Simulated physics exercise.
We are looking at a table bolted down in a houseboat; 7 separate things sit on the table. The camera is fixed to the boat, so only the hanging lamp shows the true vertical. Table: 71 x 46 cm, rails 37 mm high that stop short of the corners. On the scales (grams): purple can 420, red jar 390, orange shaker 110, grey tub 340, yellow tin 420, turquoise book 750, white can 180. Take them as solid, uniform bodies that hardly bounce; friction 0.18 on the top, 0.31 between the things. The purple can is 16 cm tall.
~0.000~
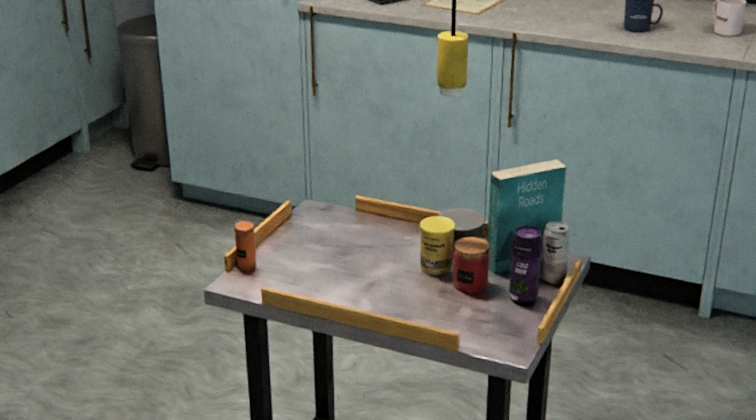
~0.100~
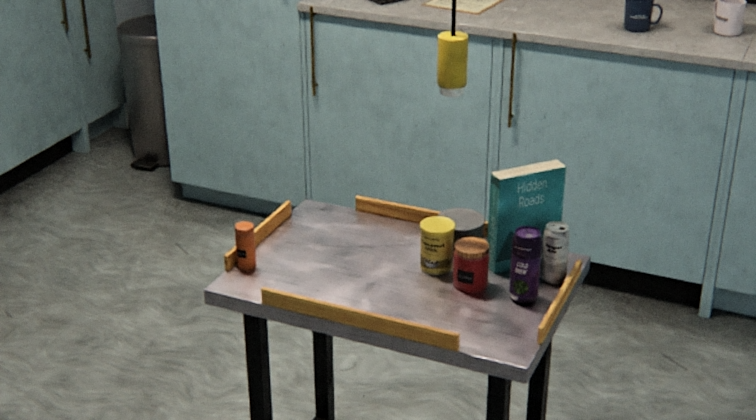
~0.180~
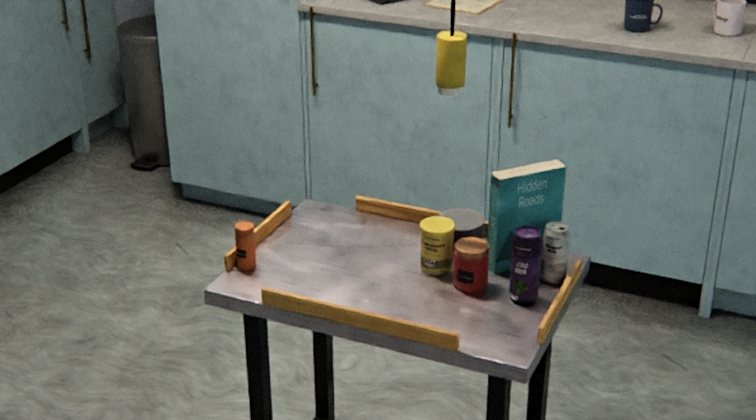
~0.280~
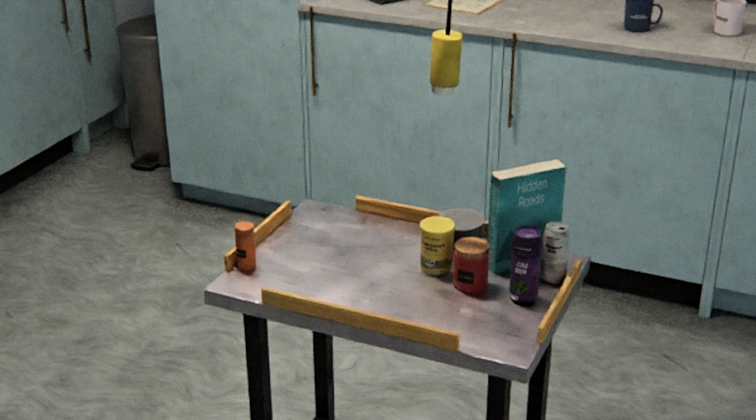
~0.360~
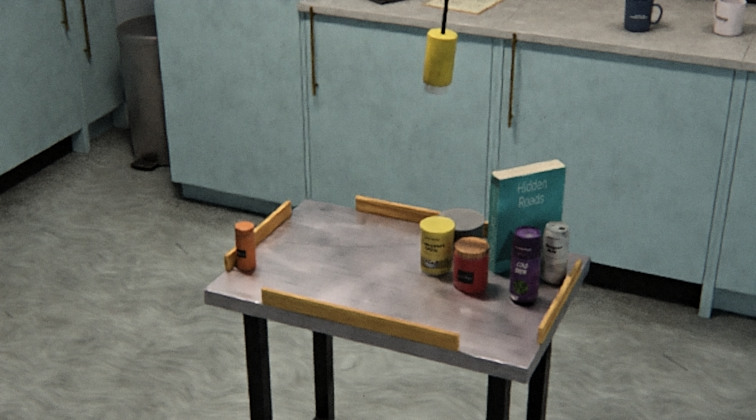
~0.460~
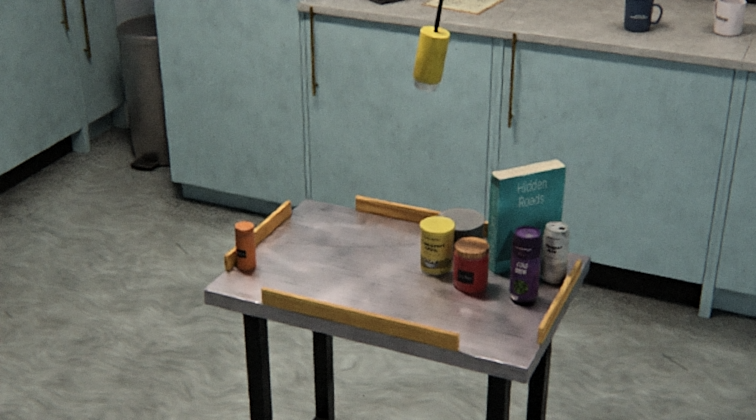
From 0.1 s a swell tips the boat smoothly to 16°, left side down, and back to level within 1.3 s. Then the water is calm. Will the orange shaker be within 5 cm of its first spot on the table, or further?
The orange shaker stays put.
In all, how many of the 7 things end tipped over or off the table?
0 of them.
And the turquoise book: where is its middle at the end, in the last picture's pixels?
Near (451, 202).
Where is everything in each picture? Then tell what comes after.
The first frame shows boat level; orange shaker (246, 246); purple can (525, 266).
The second frame shows boat level; yellow tin (437, 246).
The third frame shows boat level; turquoise book (526, 217); white can (555, 253).
The fourth frame shows heel 3°, left side down; purple can (525, 266); red jar (471, 265).
The fifth frame shows heel 6°, left side down; yellow tin (437, 246).
The sixth frame shows heel 9°, left side down; orange shaker (246, 246); turquoise book (526, 217).
After 0.86 s, heel 15°, left side down; turquoise book slid 4 cm; purple can slid 4 cm; white can slid 4 cm.
After 0.96 s, heel 12°, left side down; turquoise book slid 8 cm; purple can slid 7 cm; white can slid 7 cm.
After 1.06 s, heel 9°, left side down; turquoise book slid 11 cm; purple can slid 11 cm; white can slid 11 cm.
After 1.26 s, heel 2°, left side down; purple can slid 16 cm; white can slid 16 cm; turquoise book slid 17 cm.
At rest (1.9 s), not toppled but over 5 cm from the start, purple can, red jar, grey tub, yellow tin, turquoise book and white can; the last one in place, give or take 5 cm. In the last view, orange shaker near (244, 245).
